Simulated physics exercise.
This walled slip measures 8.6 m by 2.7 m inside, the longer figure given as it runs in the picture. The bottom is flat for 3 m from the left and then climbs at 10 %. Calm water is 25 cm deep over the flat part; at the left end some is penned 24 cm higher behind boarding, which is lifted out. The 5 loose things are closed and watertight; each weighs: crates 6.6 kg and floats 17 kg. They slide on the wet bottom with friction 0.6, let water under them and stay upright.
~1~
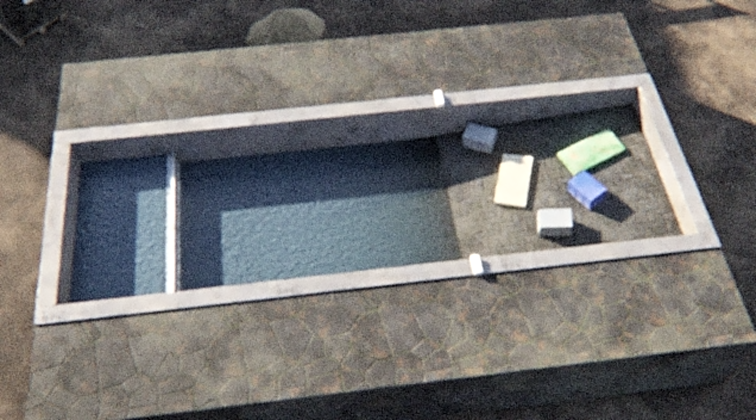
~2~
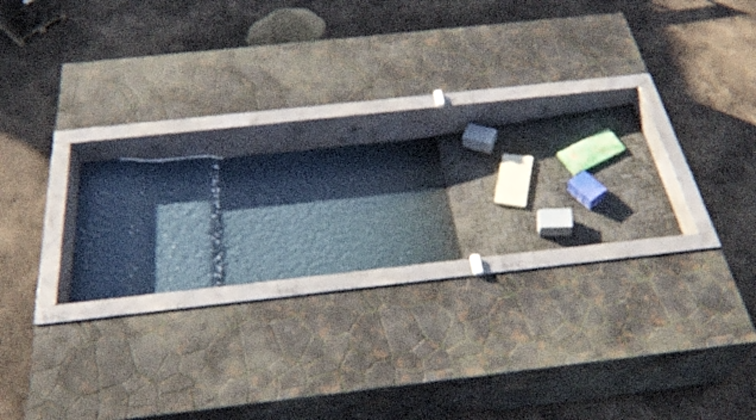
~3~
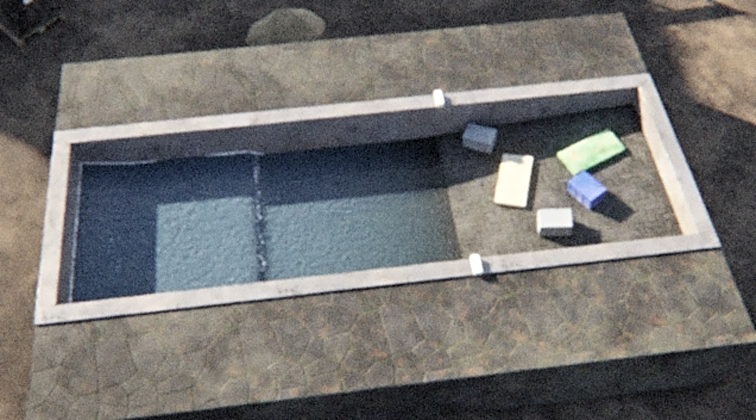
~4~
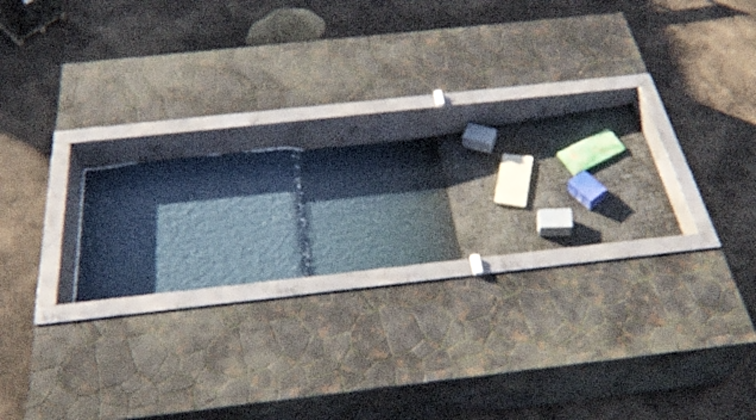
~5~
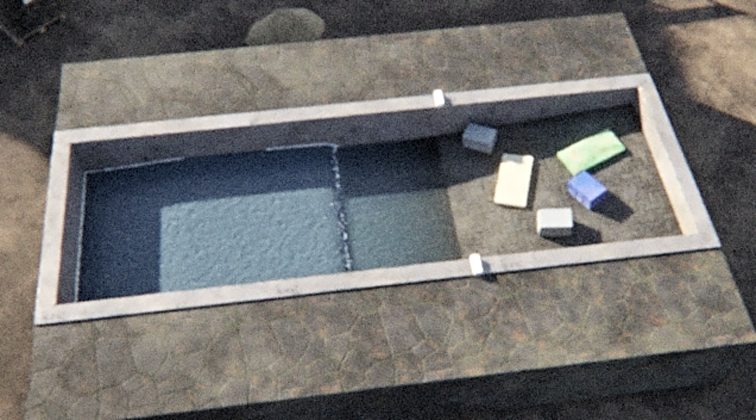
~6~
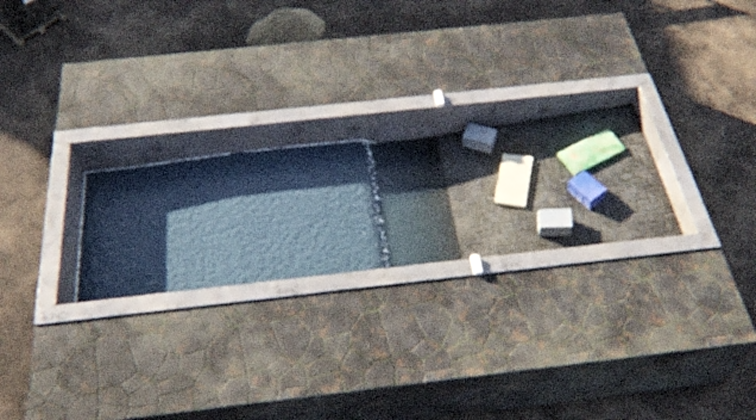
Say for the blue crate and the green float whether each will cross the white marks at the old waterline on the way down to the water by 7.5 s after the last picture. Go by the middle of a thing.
The blue crate falls short, the green float stays short.
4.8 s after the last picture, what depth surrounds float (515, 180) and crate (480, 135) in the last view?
Roughly 5 and 2 cm.
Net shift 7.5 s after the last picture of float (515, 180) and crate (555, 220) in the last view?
In turn: 250 cm, 40 cm.
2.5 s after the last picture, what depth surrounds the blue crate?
About 4 cm.
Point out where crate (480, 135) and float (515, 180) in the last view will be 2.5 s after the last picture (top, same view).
Near (554, 117) and (543, 177).
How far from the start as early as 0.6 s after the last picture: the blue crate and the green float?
About 0 and 0 cm.
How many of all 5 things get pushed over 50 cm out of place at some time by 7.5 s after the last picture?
I count 2.
Then, 0.6 s after the last picture the blue crate is near (589, 185), 0.0 m from its start, aground; the green float is near (592, 151), 0.0 m from its start, aground; 0 of 5 are over the mark; 0 afloat.
Then, 2.5 s after the last picture the blue crate is near (594, 184), 0.1 m from its start, aground; the green float is near (592, 151), 0.0 m from its start, aground; 0 of 5 are over the mark; 2 afloat.
Then, 4.8 s after the last picture the blue crate is near (597, 184), 0.1 m from its start, aground; the green float is near (592, 151), 0.0 m from its start, aground; 1 of 5 are over the mark; 1 afloat.
Then, 7.5 s after the last picture the blue crate is near (597, 184), 0.1 m from its start, aground; the green float is near (592, 151), 0.0 m from its start, aground; 1 of 5 are over the mark; 1 afloat.
